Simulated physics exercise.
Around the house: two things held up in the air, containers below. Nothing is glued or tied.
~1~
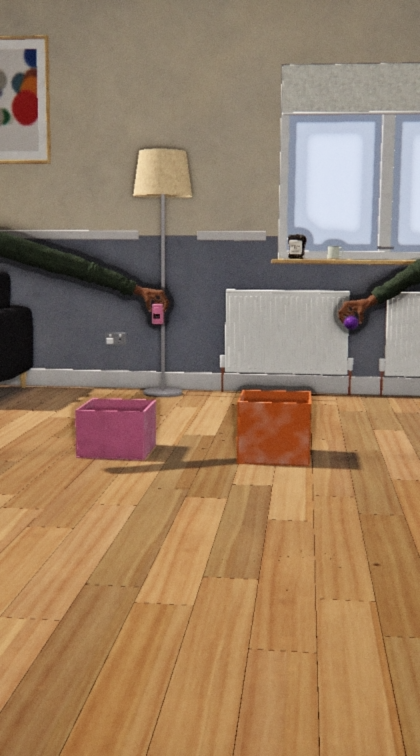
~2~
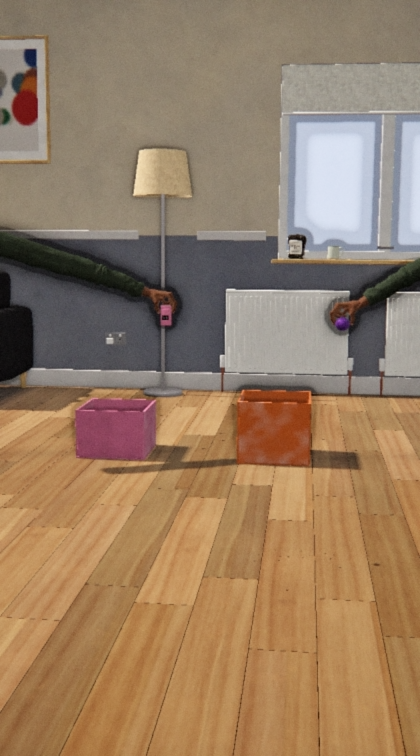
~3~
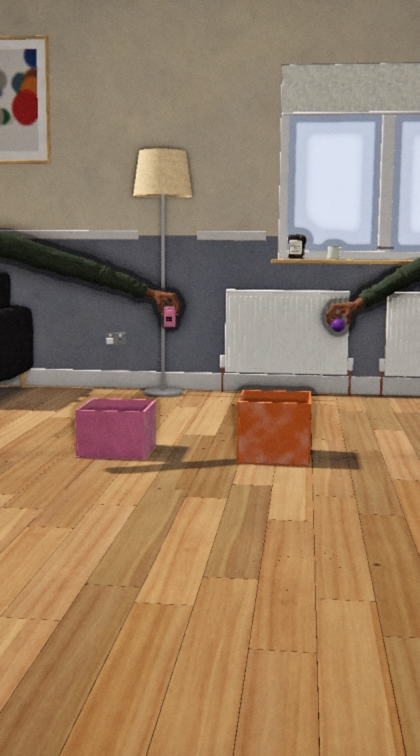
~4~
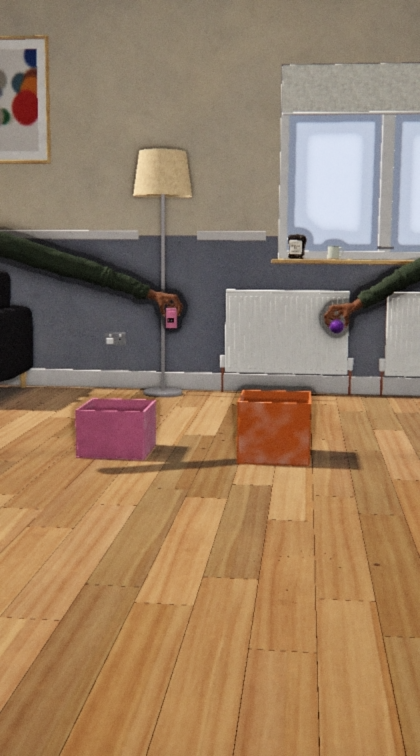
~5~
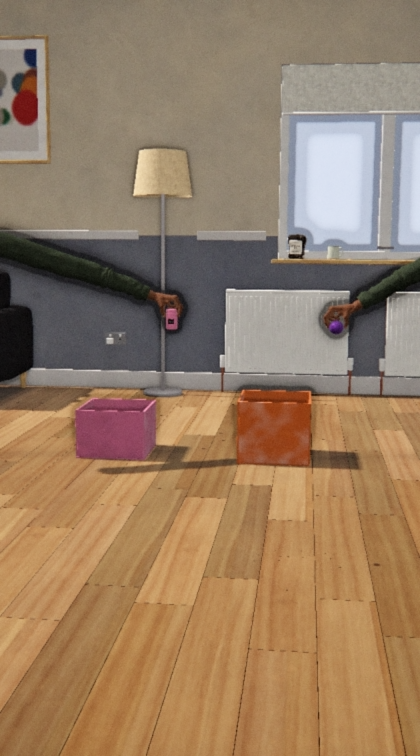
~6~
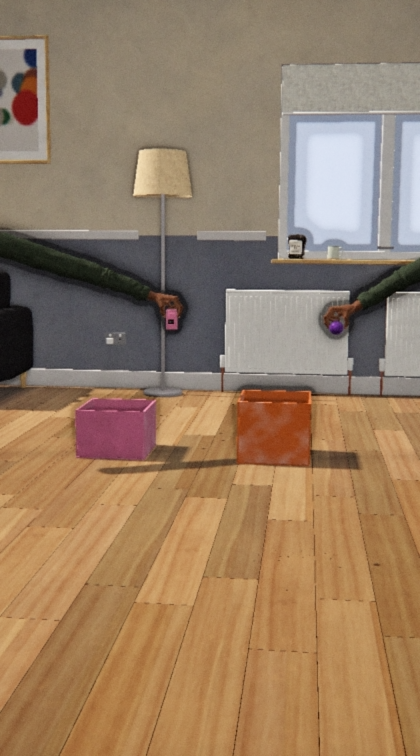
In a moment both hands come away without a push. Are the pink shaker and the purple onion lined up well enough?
Here the pink shaker falls beside it; the purple onion falls beside it.
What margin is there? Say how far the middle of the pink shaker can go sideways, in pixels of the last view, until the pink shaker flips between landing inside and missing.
About 24 pixels left.
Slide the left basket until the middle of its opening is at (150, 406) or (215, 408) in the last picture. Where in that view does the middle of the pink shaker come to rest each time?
Resting at (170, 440) and (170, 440).
Then, 0.24 s after the last picture, pink shaker falling near (172, 361); purple onion falling near (335, 371).
At rest, the pink shaker ends up outside, near (171, 444); the purple onion ends up outside, near (333, 452).
